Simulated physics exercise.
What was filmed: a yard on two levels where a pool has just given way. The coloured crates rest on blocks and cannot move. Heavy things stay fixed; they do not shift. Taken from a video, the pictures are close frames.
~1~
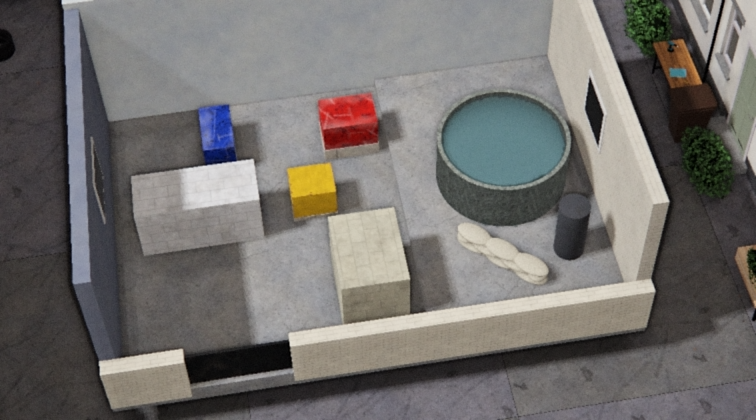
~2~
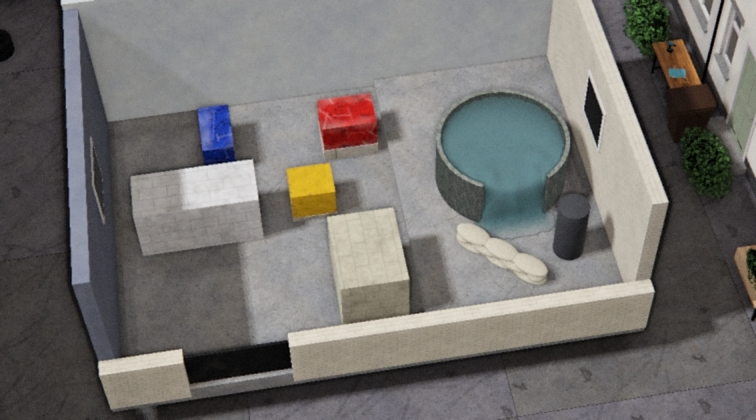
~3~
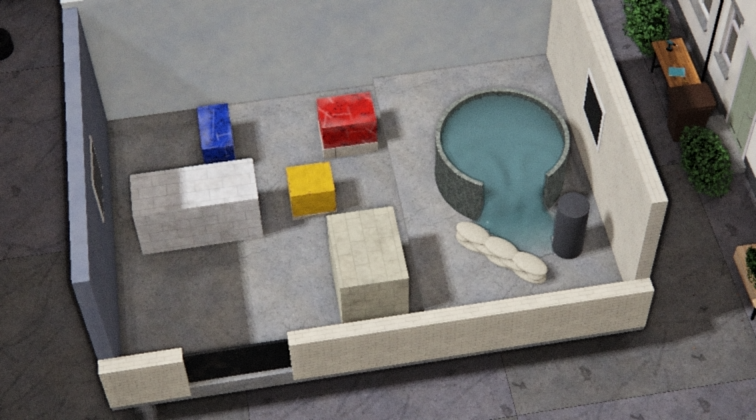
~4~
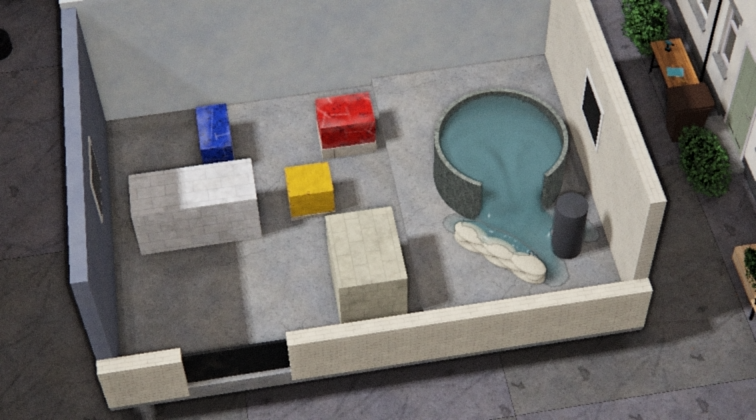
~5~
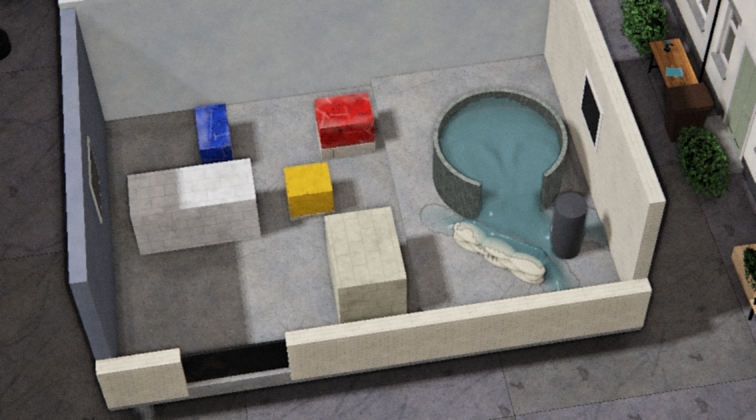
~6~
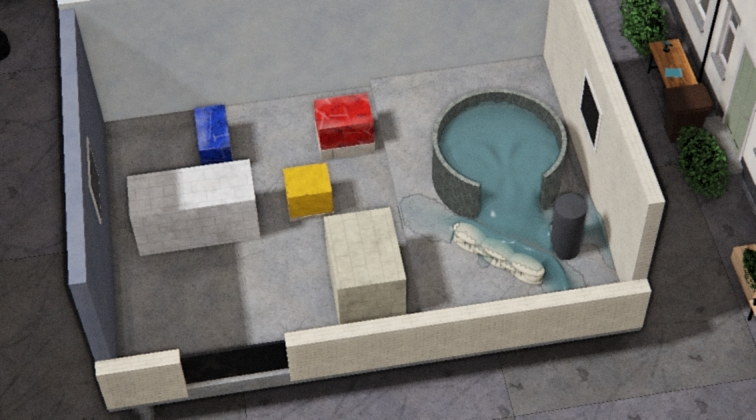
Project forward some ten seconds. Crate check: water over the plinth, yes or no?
Red crate no, yellow crate yes, blue crate yes.
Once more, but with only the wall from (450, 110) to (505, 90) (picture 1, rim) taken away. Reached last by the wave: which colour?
I say the yellow one.
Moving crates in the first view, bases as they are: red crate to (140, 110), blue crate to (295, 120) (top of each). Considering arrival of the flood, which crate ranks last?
I'd say it is the one in red.
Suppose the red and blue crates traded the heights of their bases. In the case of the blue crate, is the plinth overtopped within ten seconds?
Well, the blue crate stays untouched then.
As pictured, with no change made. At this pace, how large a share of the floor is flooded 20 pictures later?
Estimate: Near 50 %.
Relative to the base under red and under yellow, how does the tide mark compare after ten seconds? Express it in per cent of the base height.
Roughly 80 percent, then 260 percent.
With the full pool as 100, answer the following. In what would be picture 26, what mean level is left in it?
Near 32 in a hundred.
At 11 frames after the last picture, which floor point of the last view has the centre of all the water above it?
That puts it at around (514, 219).
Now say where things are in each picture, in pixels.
In the first frame, still water in the round tank at (503, 141).
In the second frame, the front is at (551, 223), out from the gap at (515, 210).
In the third frame, the front is at a hidden place, out from the gap at (514, 210).
In the fourth frame, water pours out at (513, 212) and has run to (560, 282).
In the fifth frame, water pours out at (512, 212) and has run to a hidden place.
In the sixth frame, the front is at a hidden place, out from the gap at (511, 212).
A moment on, water covers 20 % of the floor; the red crate not reached, the yellow crate water round its plinth, the blue crate not reached.
Next, water covers 35 % of the floor; the red crate water round its plinth, the yellow crate water round its plinth, the blue crate not reached.
Then, water covers 50 % of the floor; the red crate water round its plinth, the yellow crate water round its plinth, the blue crate not reached.
Later, water covers 85 % of the floor; the red crate water round its plinth, the yellow crate water round its plinth, the blue crate water round its plinth.
In the end, water covers 100 % of the floor; the red crate stayed above the water, the yellow crate was topped, the blue crate was topped.
